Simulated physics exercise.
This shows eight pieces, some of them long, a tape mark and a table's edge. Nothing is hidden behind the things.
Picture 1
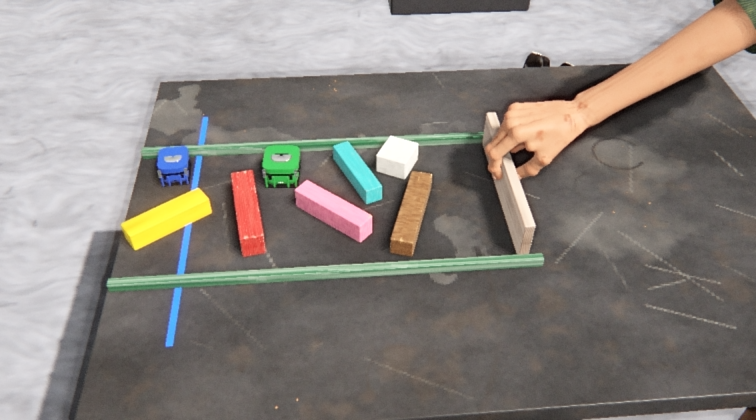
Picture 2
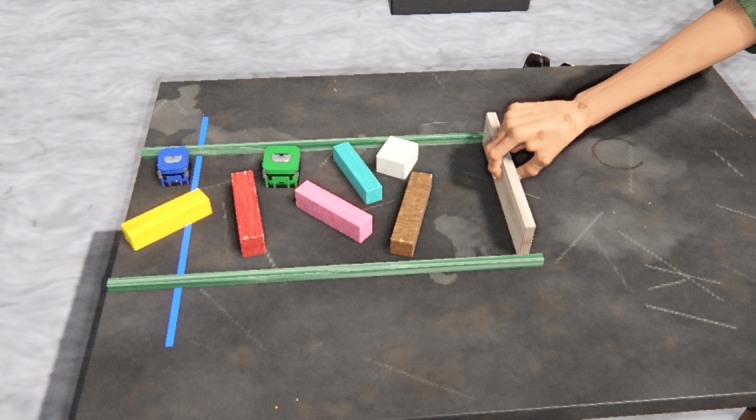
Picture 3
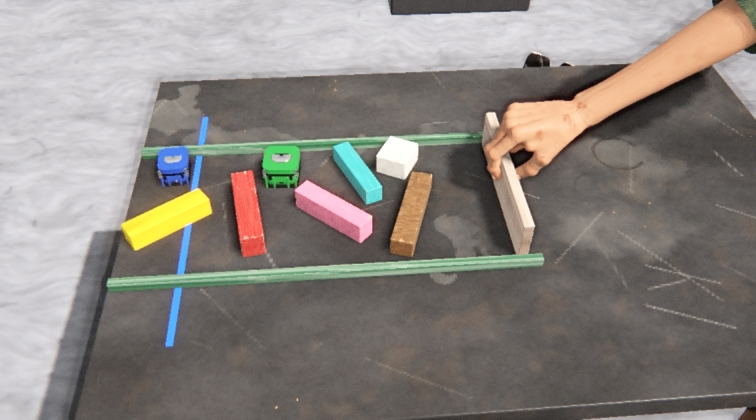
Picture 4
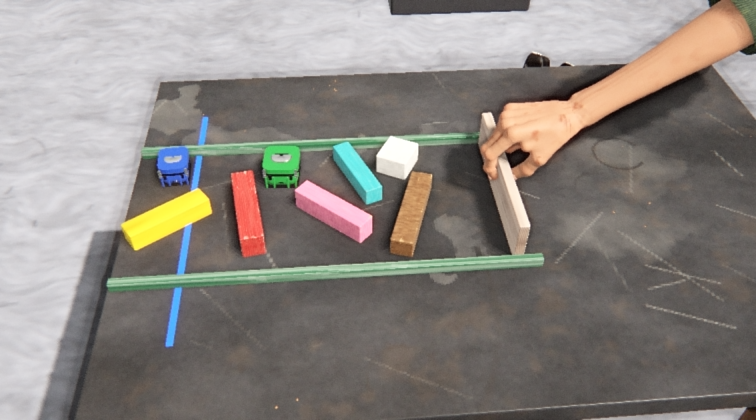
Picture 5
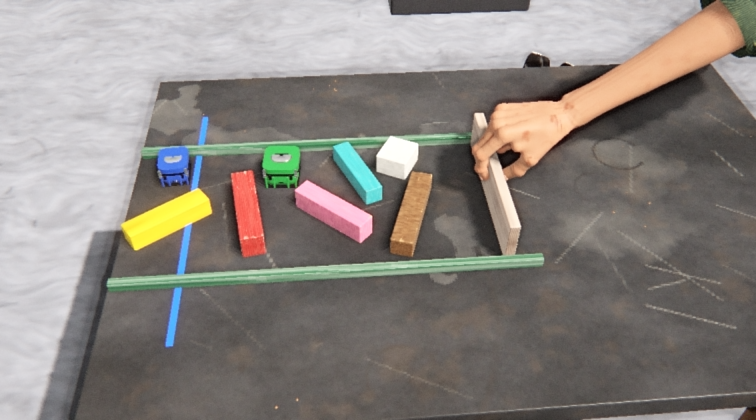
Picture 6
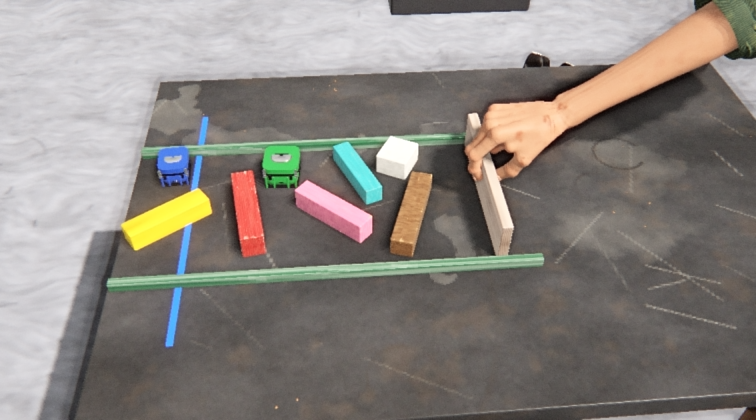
To begin with, a hand holds a pale board upright at the right end of two green rails, with colored blocks and small blue and green cases lying between them on a dark tabletop. The hand then slides the board slightly left, while the blocks and cases stay still.
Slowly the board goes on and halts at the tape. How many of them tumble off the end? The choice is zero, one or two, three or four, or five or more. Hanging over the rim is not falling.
The number that fall off is three or four.
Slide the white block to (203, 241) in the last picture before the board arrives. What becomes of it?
Then it drops off.
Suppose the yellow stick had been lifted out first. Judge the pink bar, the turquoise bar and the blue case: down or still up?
The pink bar stays on; the turquoise bar stays on; the blue case is lost.
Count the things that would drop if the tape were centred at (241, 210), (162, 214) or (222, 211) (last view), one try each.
Down on the floor: 1, 6 and 2.
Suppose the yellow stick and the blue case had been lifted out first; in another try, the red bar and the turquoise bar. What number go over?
1 in the first case, 2 in the second.
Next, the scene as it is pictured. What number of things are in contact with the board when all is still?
It touches 2.
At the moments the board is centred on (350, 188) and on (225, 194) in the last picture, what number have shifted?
The counts are 5 and 8.
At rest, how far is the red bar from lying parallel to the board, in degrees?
About 20°.
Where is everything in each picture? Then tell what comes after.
Blue case (175, 167); yellow stick (168, 218); red bar (248, 212); board (506, 180); tape (190, 213), in the first frame.
Yellow stick (168, 218); turquoise bar (357, 172), in the second frame.
Red bar (248, 212); brown bar (412, 212), in the third frame.
Blue case (175, 167); white block (397, 158), in the fourth frame.
Yellow stick (168, 218); pink bar (333, 211), in the fifth frame.
Blue case (175, 167); yellow stick (168, 218); red bar (248, 212); board (487, 181); tape (190, 213), in the sixth frame.
Soon after, none off yet; blue case at rest near (175, 167); yellow stick at rest near (168, 218); red bar at rest near (248, 212).
In the end, the number that fall off is three or four; gone, green case, yellow stick and blue case.
